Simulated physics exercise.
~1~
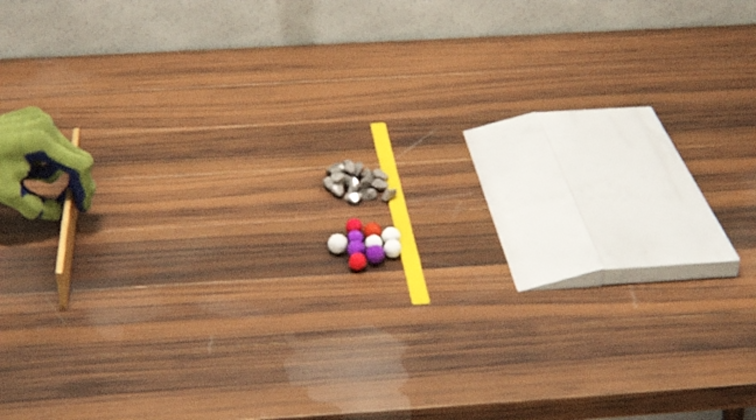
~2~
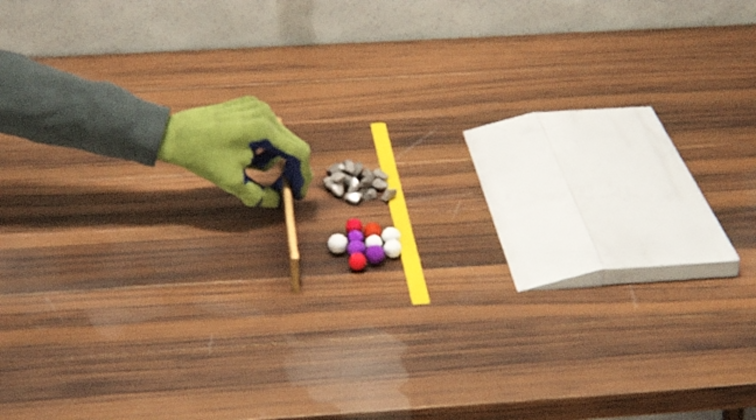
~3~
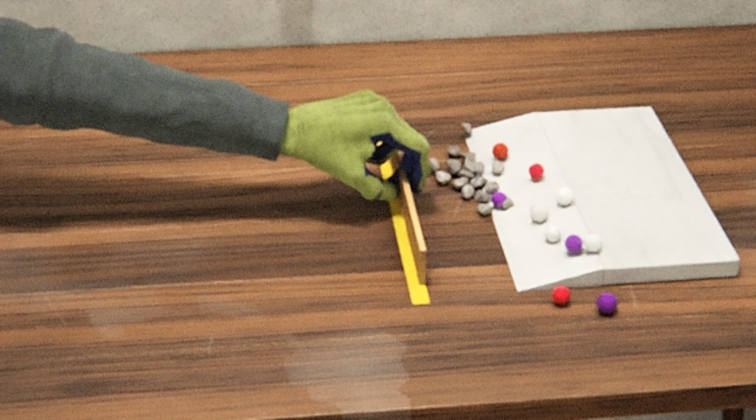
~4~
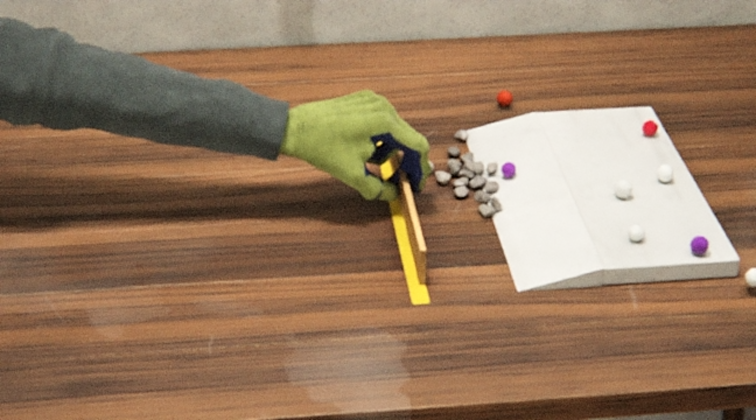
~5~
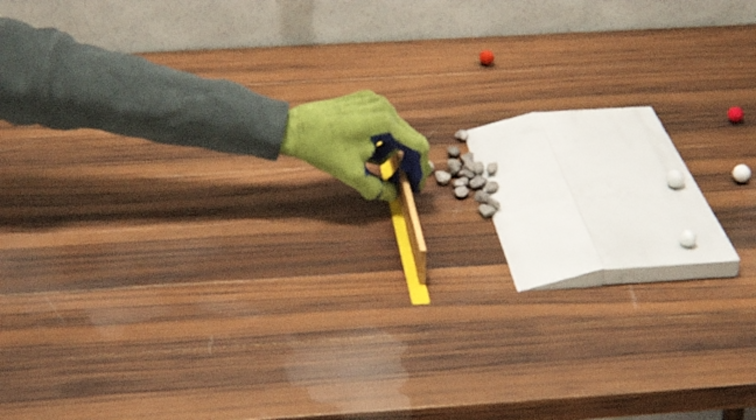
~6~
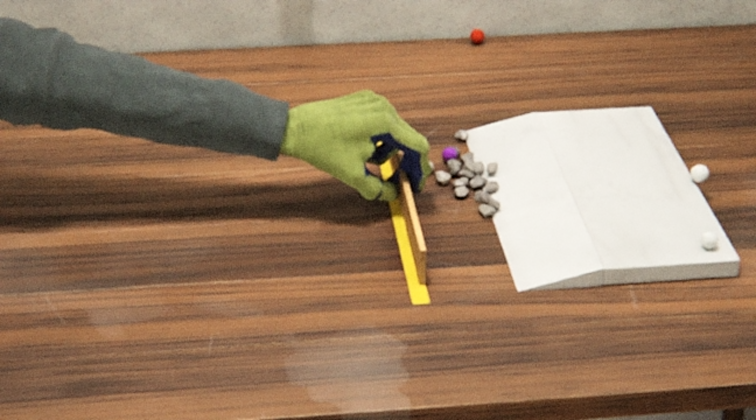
A green-gloved hand pushed a strip of wood right to the yellow tape and stopped, sending grey stones and colourful balls ahead; the stones settled by the white ramp's foot, while most balls rolled on, many over it and out of view.
